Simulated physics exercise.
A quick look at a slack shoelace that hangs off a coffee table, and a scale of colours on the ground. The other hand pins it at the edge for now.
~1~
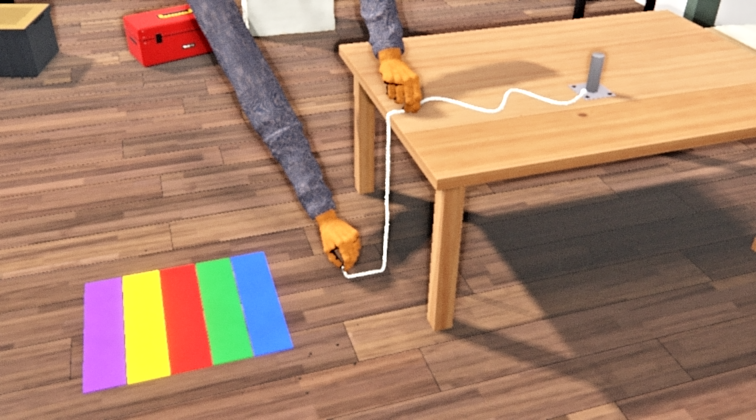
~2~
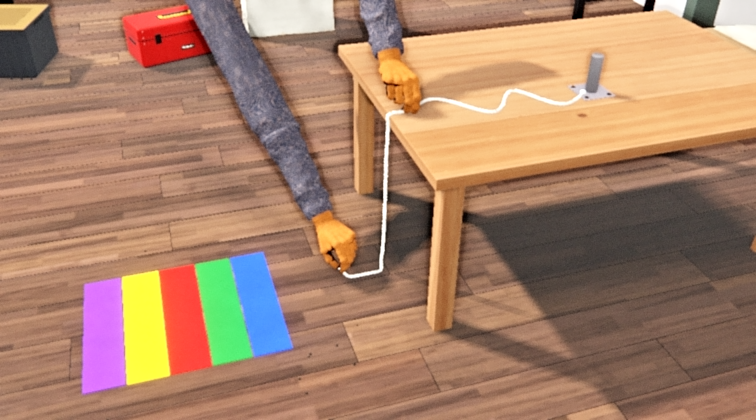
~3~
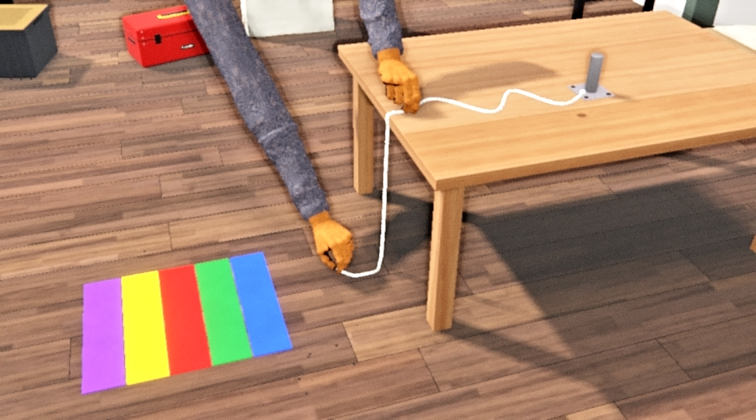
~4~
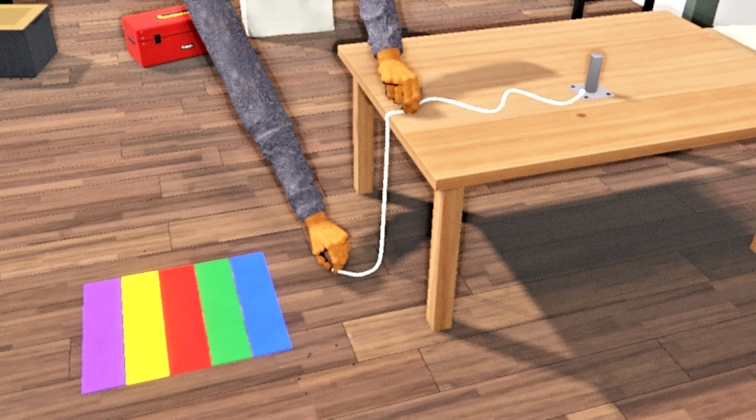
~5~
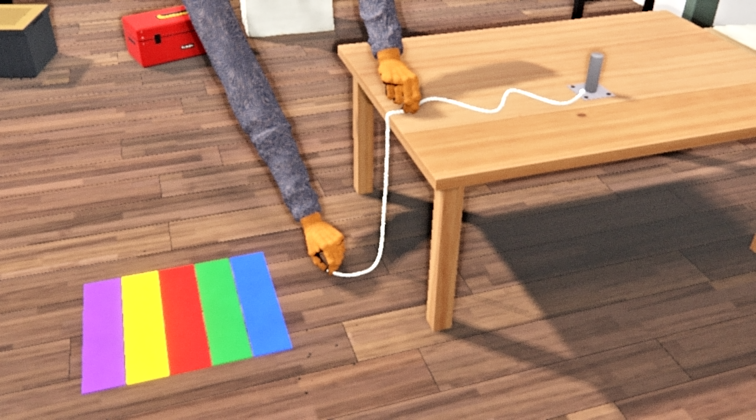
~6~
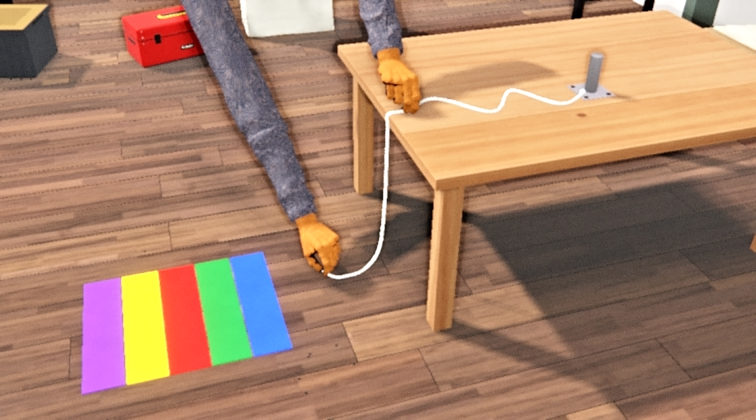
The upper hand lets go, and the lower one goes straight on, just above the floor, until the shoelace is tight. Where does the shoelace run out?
The end stops over the yellow strip.
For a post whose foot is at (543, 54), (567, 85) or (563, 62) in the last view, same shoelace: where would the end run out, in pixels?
About (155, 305), (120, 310) and (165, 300).
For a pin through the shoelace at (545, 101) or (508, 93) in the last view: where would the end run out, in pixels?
Try by try, around (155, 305) and (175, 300).
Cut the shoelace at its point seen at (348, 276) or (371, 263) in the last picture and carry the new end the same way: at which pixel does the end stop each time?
Near (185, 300) and (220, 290).
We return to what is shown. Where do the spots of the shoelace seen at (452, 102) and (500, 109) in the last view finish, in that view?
Near (399, 113) and (452, 107).
Soon after, end near (217, 292); over green.
Then, end near (169, 301); over red.
At full stretch, end near (140, 307); over yellow. It gets as far as the yellow strip.
